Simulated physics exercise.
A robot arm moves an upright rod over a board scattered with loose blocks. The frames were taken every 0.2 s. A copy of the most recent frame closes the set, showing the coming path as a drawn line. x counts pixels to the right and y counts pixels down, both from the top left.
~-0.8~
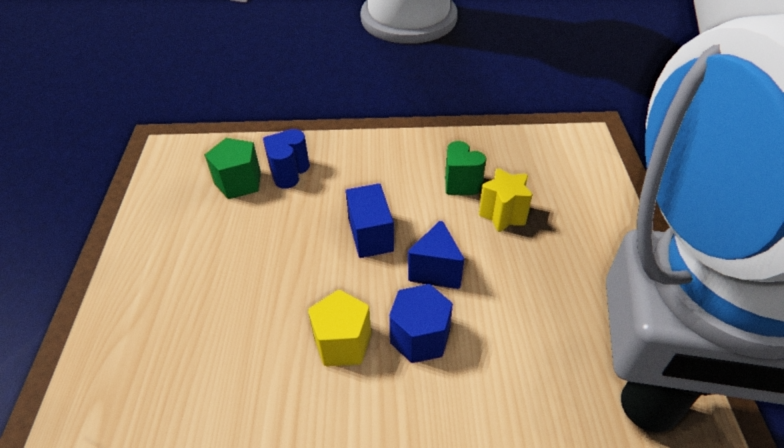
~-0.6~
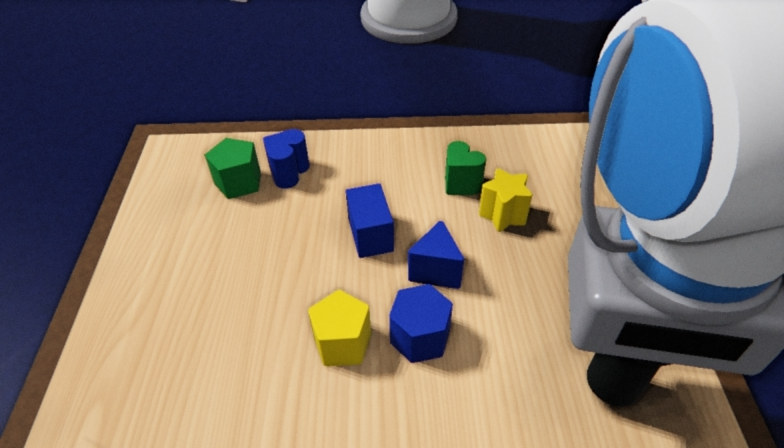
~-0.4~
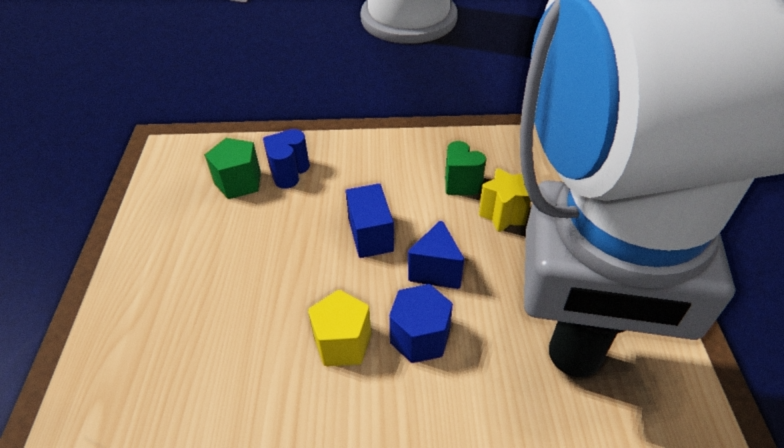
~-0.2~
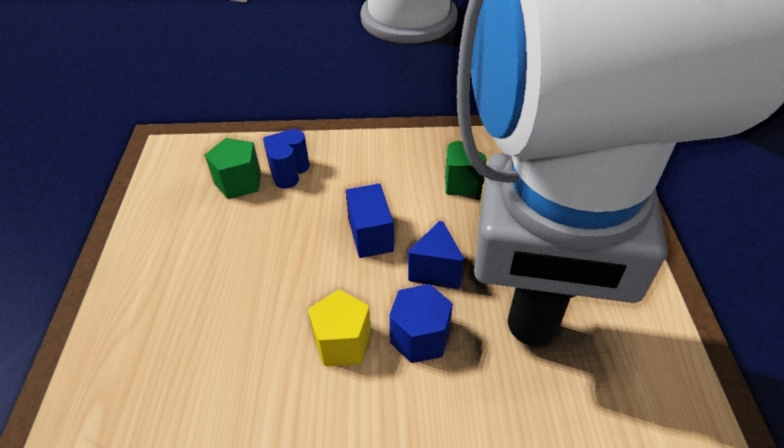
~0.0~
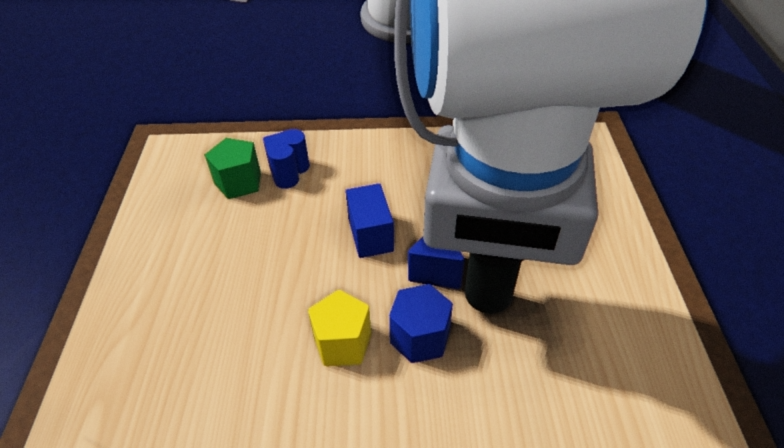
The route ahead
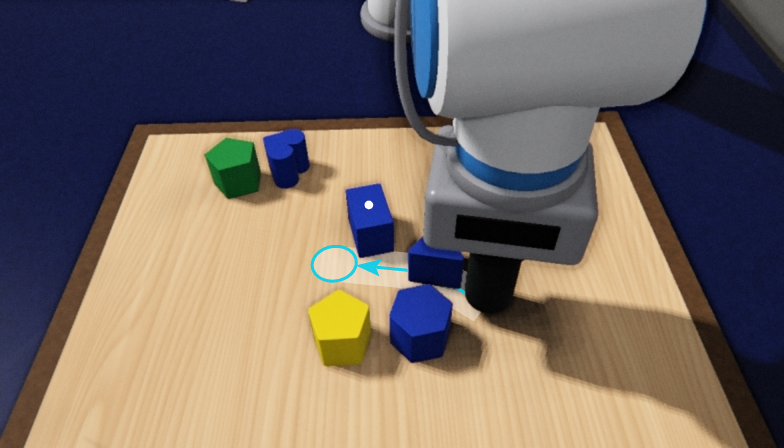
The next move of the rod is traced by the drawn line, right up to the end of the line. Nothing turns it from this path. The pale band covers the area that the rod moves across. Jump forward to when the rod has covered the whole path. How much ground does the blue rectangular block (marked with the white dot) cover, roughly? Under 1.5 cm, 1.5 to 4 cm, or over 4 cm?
Offset: Above 4 cm.
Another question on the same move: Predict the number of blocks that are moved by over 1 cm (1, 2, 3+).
The push moves two blocks more than 1 cm.
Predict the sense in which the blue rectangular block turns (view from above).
Looking from above, the answer is clockwise.
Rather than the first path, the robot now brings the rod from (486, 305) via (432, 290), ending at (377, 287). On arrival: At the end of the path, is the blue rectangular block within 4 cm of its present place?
My answer is yes.
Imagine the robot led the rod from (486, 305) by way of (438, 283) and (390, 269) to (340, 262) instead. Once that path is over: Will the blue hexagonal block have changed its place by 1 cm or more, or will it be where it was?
By the last moment of the path, the blue hexagonal block has stayed put.
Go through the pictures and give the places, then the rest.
In the first picture, rod's lower end (649, 406); blue rectangular block (369, 205); blue hexagonal block (421, 309); blue triangular block (438, 243).
In the second picture, rod (614, 381); blocks still.
In the third picture, rod (575, 354); blocks still.
In the fourth picture, rod (532, 325); blocks still.
In the fifth picture, rod (488, 294); blue rectangular block (369, 205); blue hexagonal block (421, 309); blue triangular block partly hidden.
Drawn move, from (486, 305) by way of (413, 271) to (334, 263); the dot is on the blue rectangular block.
On the path given first. One third of the way, rod (439, 267); blue rectangular block (359, 199); blue triangular block (398, 221).
Two thirds of the way, rod (386, 257); blue rectangular block (333, 186), turned 50° clockwise; blue triangular block (346, 213).
At the end, rod (333, 252); blue rectangular block (323, 174), turned 90° clockwise; blue hexagonal block still; blue triangular block (310, 201), turned 35° clockwise.
